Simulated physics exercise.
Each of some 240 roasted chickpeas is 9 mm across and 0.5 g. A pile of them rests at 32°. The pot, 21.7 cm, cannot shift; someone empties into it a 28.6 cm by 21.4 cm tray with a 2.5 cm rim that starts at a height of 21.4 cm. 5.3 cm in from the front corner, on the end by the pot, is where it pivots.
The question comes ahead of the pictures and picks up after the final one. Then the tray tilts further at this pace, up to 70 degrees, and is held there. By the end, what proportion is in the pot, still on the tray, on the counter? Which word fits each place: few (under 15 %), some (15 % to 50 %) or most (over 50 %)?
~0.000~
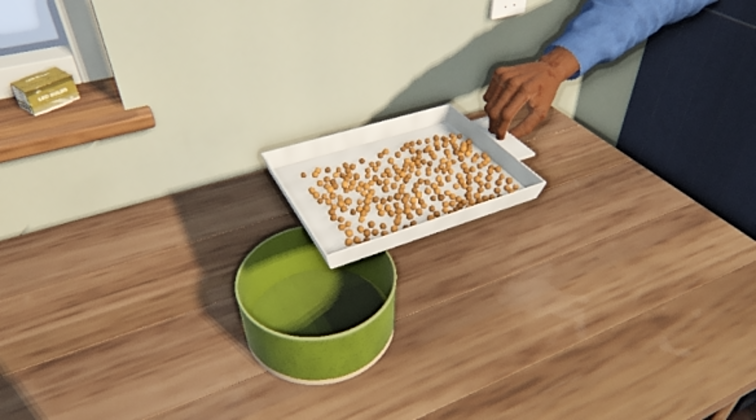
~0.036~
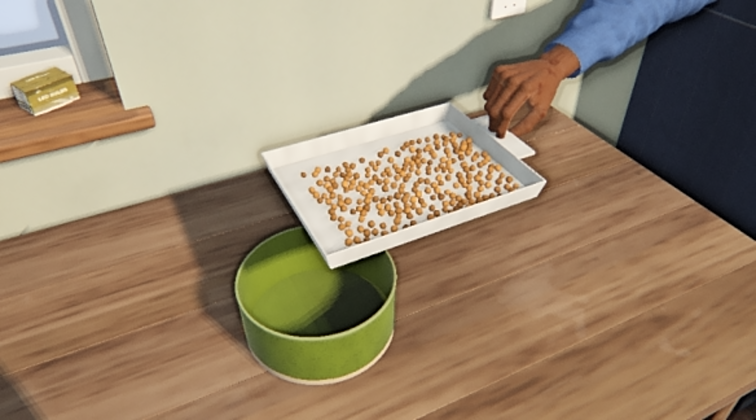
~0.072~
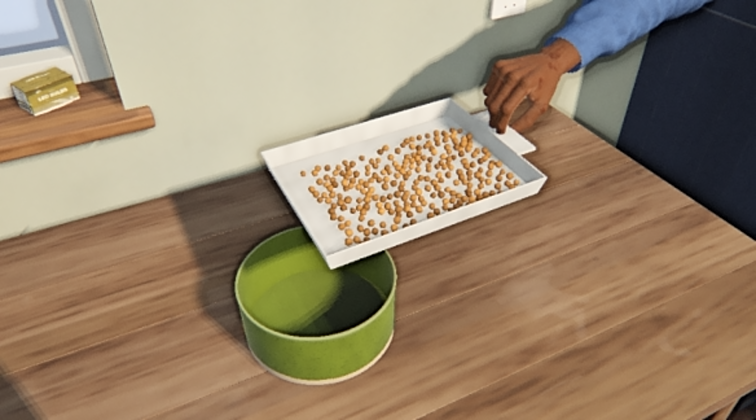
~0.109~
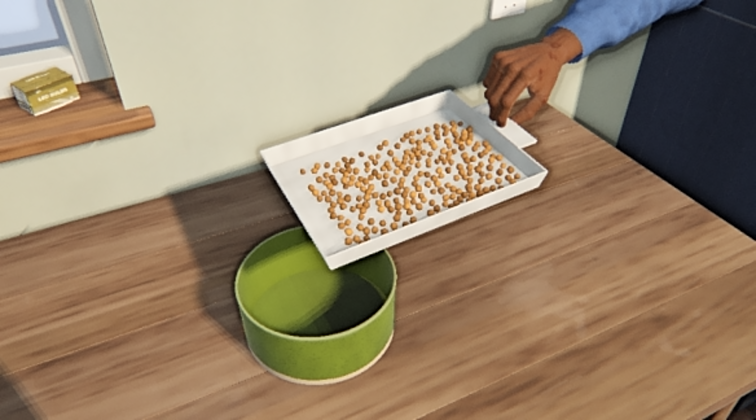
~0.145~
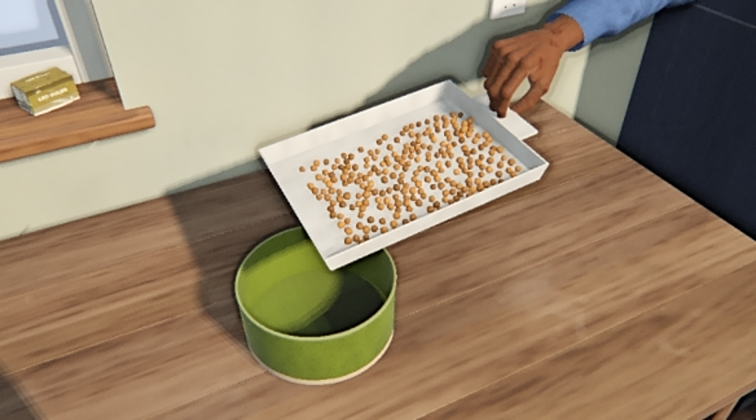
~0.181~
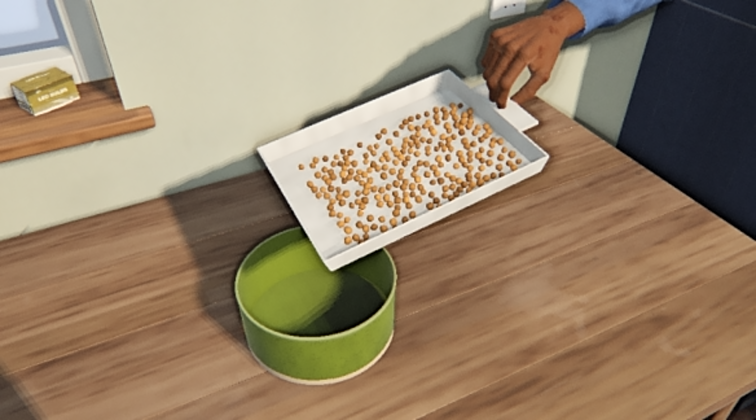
Pot gets few; tray gets most; counter gets some.
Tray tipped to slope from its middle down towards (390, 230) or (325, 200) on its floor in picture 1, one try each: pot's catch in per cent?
First try: About 0 percent; second try: About 10 percent.
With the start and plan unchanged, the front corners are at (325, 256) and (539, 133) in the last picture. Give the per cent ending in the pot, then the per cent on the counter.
Per cent by place - pot 10, counter 45.
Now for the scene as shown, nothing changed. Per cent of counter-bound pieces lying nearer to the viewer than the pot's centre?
About 100 percent of the spill.
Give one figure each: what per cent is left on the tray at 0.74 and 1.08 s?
Close to 100 at the first time and 80 at the second.
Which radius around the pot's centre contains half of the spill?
Distance: Roughly 22 cm.
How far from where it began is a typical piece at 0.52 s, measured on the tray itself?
About 5 cm.
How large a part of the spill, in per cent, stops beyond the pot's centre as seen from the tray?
Some 100 per cent.
Then, at 0.52 s, tilt 40 degrees; the tray holds 100 %, the pot 0 %.
Then, at 0.74 s, tilt 59 degrees; the tray holds 100 %, the pot 0 %.
After 1.08 s, tilt 70 degrees; the tray holds 80 %, the pot 0 %.
At rest (1.8 s), pot 0 %, tray 75 %, counter 25 %.
